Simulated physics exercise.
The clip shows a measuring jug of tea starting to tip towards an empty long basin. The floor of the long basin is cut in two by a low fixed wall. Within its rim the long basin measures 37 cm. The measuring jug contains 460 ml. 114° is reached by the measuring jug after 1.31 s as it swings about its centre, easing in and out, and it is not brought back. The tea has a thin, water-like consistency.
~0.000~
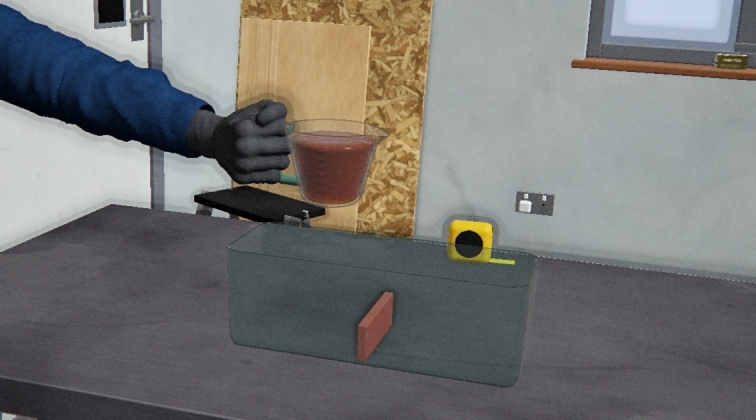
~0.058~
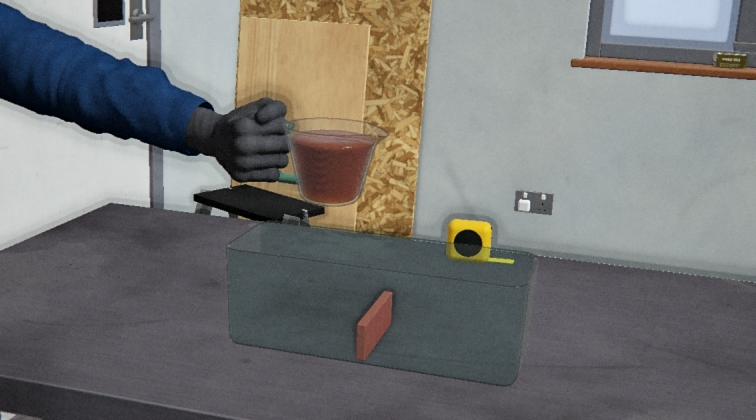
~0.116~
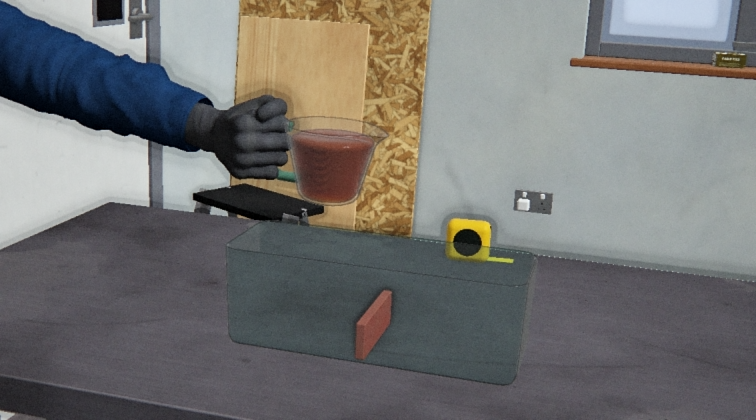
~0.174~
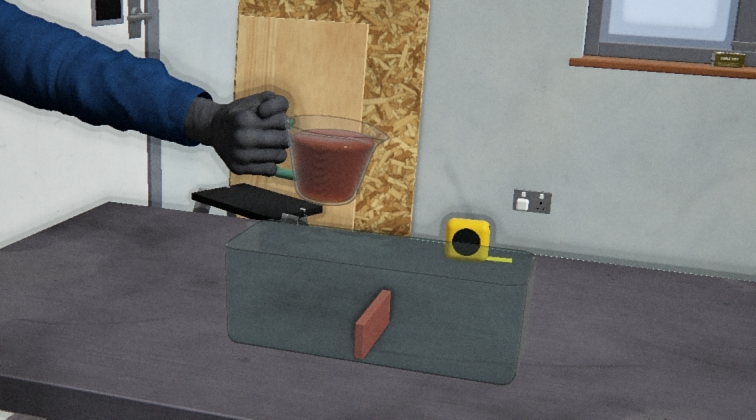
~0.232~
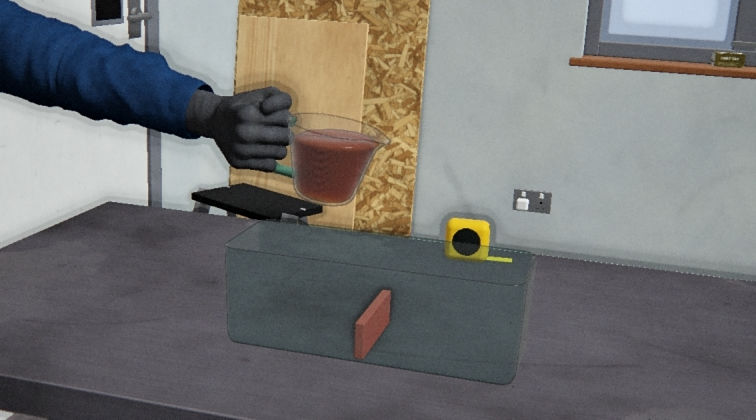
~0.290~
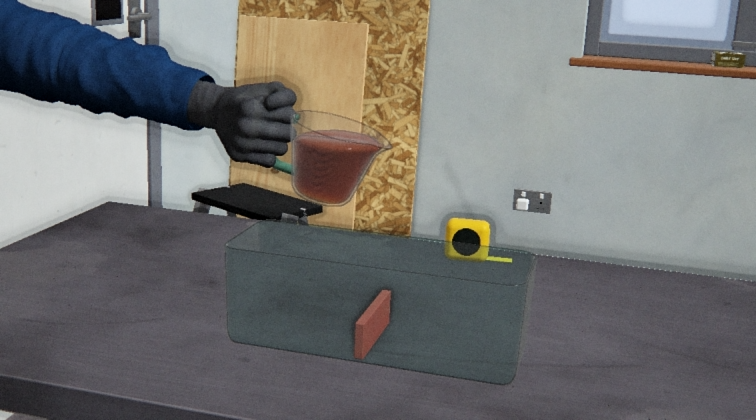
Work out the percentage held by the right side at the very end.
I would put it at 94 per cent.
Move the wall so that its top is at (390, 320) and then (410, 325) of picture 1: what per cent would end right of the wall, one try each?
I'd say 85 percent on the first go, 70 percent on the next.
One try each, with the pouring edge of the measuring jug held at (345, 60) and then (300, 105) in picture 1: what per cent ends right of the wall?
75 and 5 %.
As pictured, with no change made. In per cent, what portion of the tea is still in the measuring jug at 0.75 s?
Roughly 54 per cent.
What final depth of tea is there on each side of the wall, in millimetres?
Left about 0 mm, right about 20 mm.
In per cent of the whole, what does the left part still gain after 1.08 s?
I'd say near 1 percent.
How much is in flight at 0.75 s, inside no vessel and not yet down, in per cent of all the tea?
20 %.
Then, 0.75 s in, the tilt is 69° and 55 per cent is still to pour, 0 is left of the wall and 25 right of it.
Then, 1.08 s in, the tilt is 106° and 3 per cent is still to pour, 4 is left of the wall and 89 right of it.
Then, 1.43 s in, the tilt is 114° and 0 per cent is still to pour, 5 is left of the wall and 95 right of it.
Then, 1.81 s in, the tilt is 114° and 0 per cent is still to pour, 5 is left of the wall and 95 right of it.
Finally, 5 per cent lies left of the wall, 94 right of it and 1 outside.
